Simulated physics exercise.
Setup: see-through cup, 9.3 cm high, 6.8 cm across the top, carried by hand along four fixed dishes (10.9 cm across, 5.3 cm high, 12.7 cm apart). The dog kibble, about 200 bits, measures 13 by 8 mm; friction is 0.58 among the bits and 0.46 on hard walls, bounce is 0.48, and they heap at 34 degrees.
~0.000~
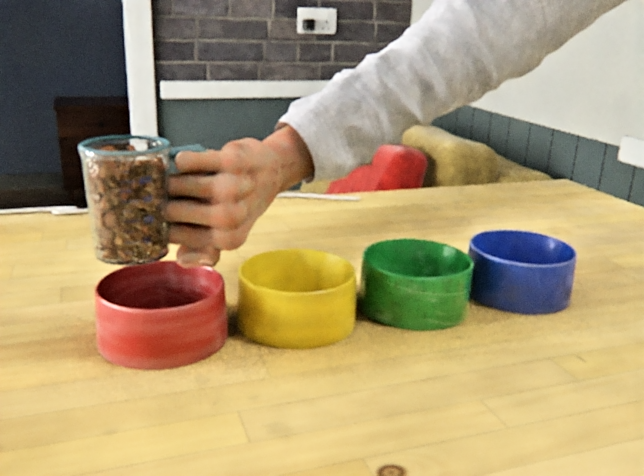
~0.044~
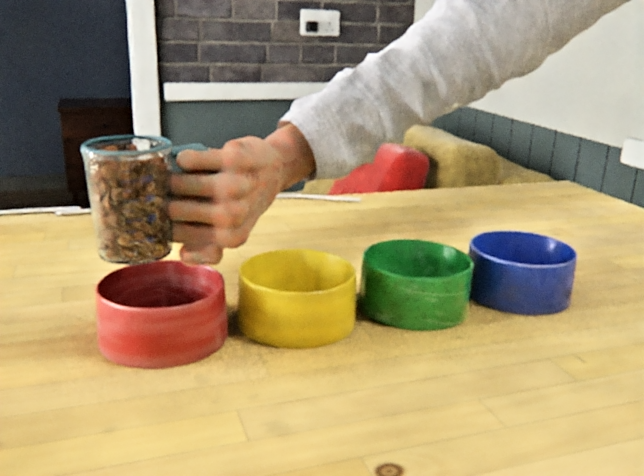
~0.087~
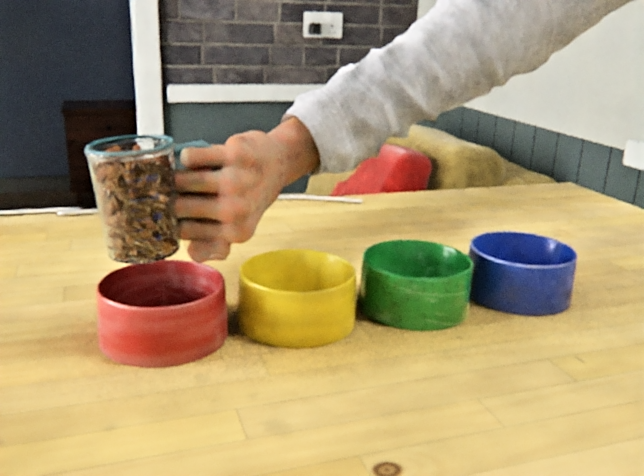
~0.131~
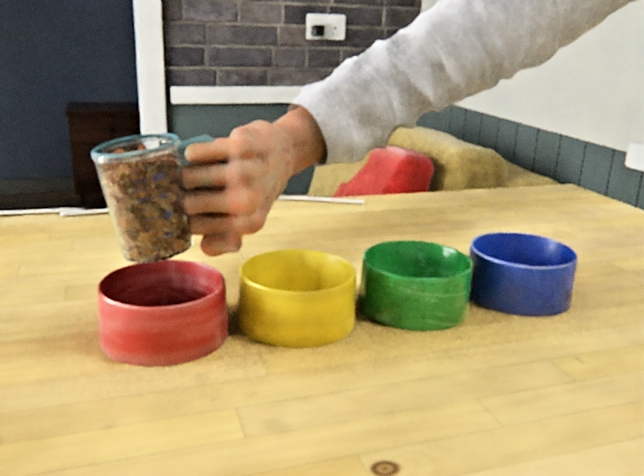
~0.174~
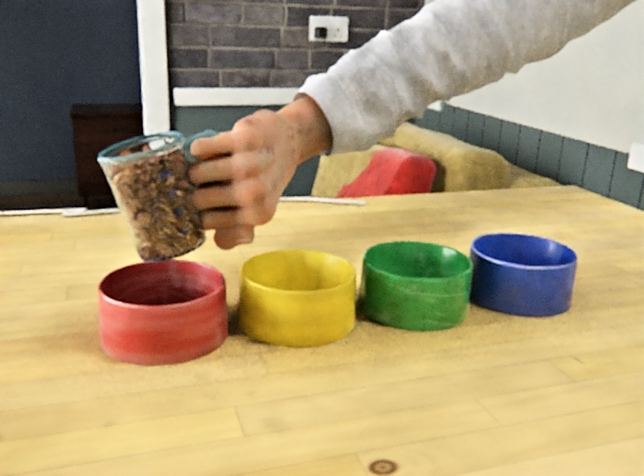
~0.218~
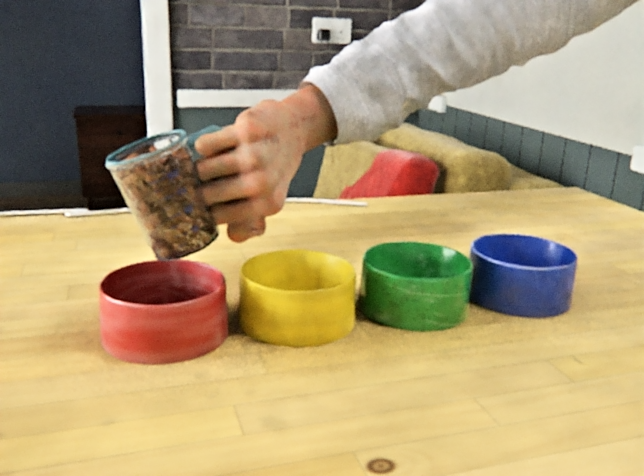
Above a red bowl on a wooden table, a hand tilts a clear cup of kibble leftward.
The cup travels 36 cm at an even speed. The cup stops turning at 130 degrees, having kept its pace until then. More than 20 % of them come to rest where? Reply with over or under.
Red dish under, blue dish under, green dish under, yellow dish over, counter under.
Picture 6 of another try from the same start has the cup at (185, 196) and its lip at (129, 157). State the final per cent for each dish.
Dish by dish: Red 0 percent, blue 0 percent, green 80 percent, yellow 0 percent.
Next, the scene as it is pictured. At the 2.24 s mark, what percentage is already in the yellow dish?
Estimate to date: Some 90 %.
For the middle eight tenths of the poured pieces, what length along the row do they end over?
Roughly 7 cm of the row.
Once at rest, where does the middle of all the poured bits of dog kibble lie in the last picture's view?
(303, 301) or so.
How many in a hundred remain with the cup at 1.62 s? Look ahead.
Load share: Near 0 percent.
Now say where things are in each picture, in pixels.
The first frame shows cup at (129, 200), tilt 0 degrees, lip at (81, 146), moved 0.0 cm; middle of the pieces at (126, 208); red dish at (161, 284); yellow dish at (298, 270); green dish at (417, 258); blue dish at (522, 247).
The second frame shows cup at (132, 199), tilt 1 degrees, lip at (83, 147), moved 0.1 cm; middle of the pieces at (128, 208).
The third frame shows cup at (138, 199), tilt 4 degrees, lip at (87, 149), moved 0.6 cm; middle of the pieces at (135, 207).
The fourth frame shows cup at (147, 198), tilt 9 degrees, lip at (93, 153), moved 1.3 cm; middle of the pieces at (145, 207).
The fifth frame shows cup at (157, 197), tilt 14 degrees, lip at (100, 157), moved 2.1 cm; middle of the pieces at (156, 206).
The sixth frame shows cup at (168, 197), tilt 20 degrees, lip at (108, 162), moved 2.9 cm; middle of the pieces at (167, 206); red dish at (163, 281); yellow dish at (298, 270); green dish at (417, 260); blue dish at (523, 250). The cup turns about 125 degrees a second and travels 18 cm a second.
Then, at 1.06 s, tilt 124 degrees; cup holds 65 %, red 5 %, yellow 25 %.
After 1.62 s, tilt 130 degrees; cup holds 0 %, red 5 %, yellow 90 %.
Then, at 2.24 s, tilt 130 degrees; cup holds 0 %, red 5 %, yellow 90 %.
In the end, at 2.5 s, red 5 %, blue 0 %, green 0 %, yellow 90 %, counter 5 %.
